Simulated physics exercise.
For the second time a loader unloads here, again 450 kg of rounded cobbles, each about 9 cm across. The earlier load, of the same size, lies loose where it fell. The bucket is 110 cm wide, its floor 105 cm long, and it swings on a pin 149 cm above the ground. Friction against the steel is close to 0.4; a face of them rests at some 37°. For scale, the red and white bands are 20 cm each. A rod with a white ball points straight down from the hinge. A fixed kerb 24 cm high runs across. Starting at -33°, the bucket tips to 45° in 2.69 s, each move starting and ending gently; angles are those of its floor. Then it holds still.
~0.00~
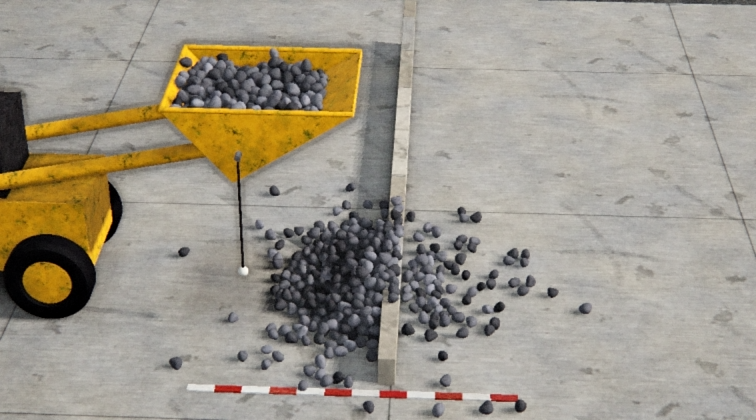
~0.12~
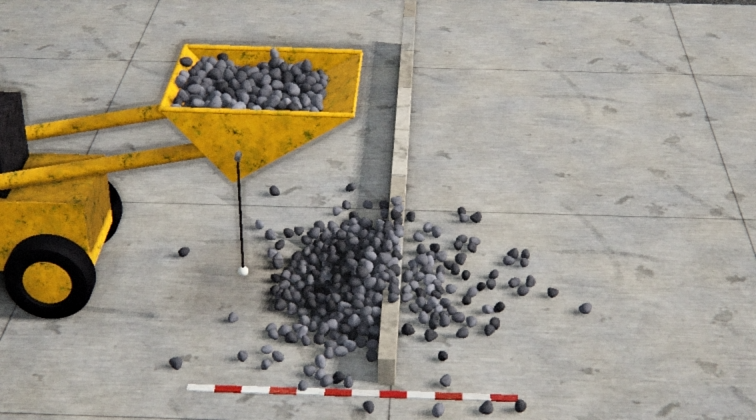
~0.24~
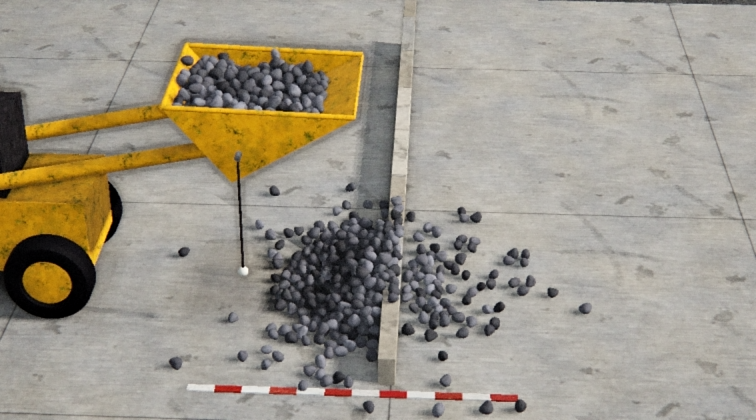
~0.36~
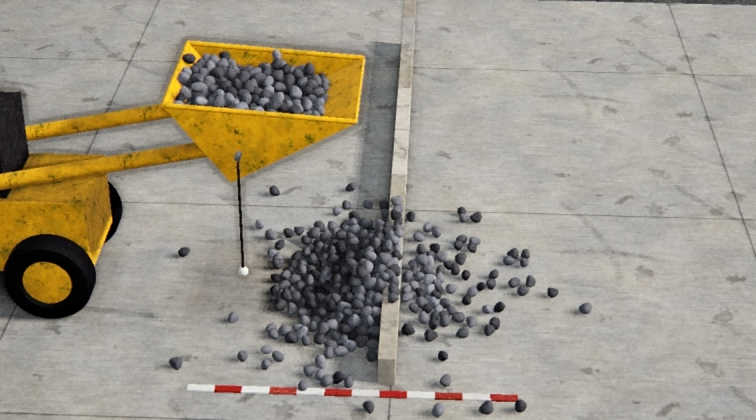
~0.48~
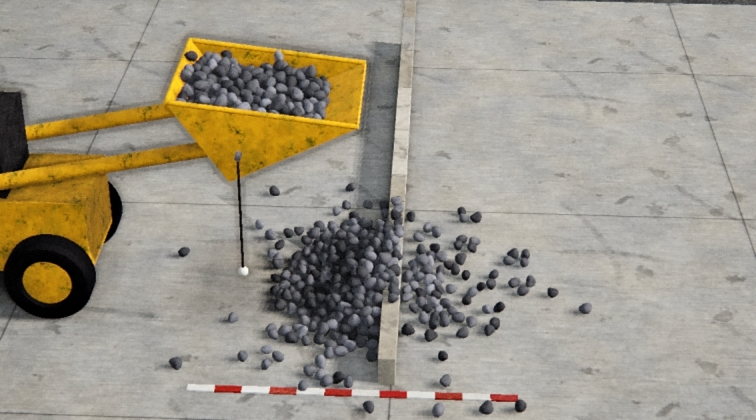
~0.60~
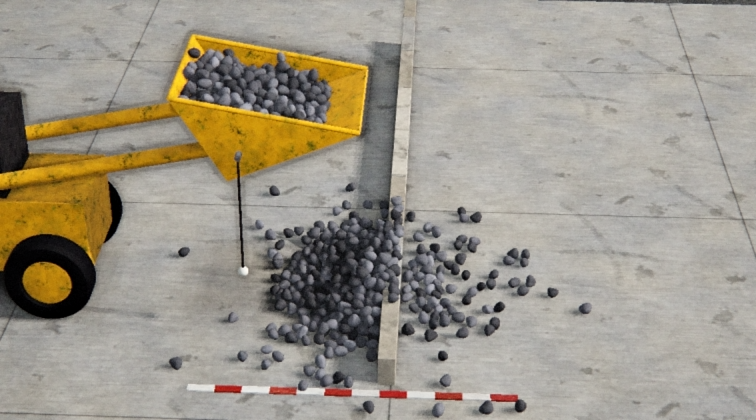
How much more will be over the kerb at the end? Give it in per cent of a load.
Roughly 36 per cent of a load more.
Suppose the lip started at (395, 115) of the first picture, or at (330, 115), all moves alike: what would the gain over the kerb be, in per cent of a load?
First some 90, then 15 per cent.
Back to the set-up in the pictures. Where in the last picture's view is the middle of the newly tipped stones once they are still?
Their middle is at about (367, 272).
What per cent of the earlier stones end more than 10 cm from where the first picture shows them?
About 20 per cent.
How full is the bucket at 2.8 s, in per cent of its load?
It holds some 0 per cent.
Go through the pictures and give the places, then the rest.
The first frame shows lip at (353, 115), floor tilted -33°, highest stones at (235, 71). The earlier load is highest near (378, 258), 34 cm above ground level, 83 % on this side of the kerb, 17 % over the kerb.
The second frame shows lip at (354, 116), floor tilted -33°, highest stones at (236, 71); the stones move at 0.0 m/s on average.
The third frame shows lip at (355, 118), floor tilted -31°, highest stones at (237, 71); the stones move at 0.1 m/s on average.
In the fourth frame, the bucket is at -29°, its lip at (356, 122); the top of the load is at (228, 71); the stones move at 0.1 m/s on average.
The fifth frame shows lip at (358, 127), floor tilted -26°, highest stones at (210, 69); the stones move at 0.1 m/s on average.
In the sixth frame, the bucket is at -23°, its lip at (359, 134); the top of the load is at (208, 68); the stones move at 0.1 m/s on average.
After 2.0 s the floor is at 33°; in per cent of one load, 84 in the bucket, 98 on this side of the kerb, 17 over the kerb; the foremost stones are at (533, 278).
After 2.8 s the floor is at 45°; in per cent of one load, 1 in the bucket, 155 on this side of the kerb, 43 over the kerb; the foremost stones are at (536, 285).
After 3.1 s the floor is at 45°; in per cent of one load, 0 in the bucket, 150 on this side of the kerb, 50 over the kerb; the foremost stones are at (553, 288).
After 5.8 s the floor is at 45°; in per cent of one load, 0 in the bucket, 147 on this side of the kerb, 53 over the kerb; the foremost stones are at (570, 287). Net gain over the kerb, 36.
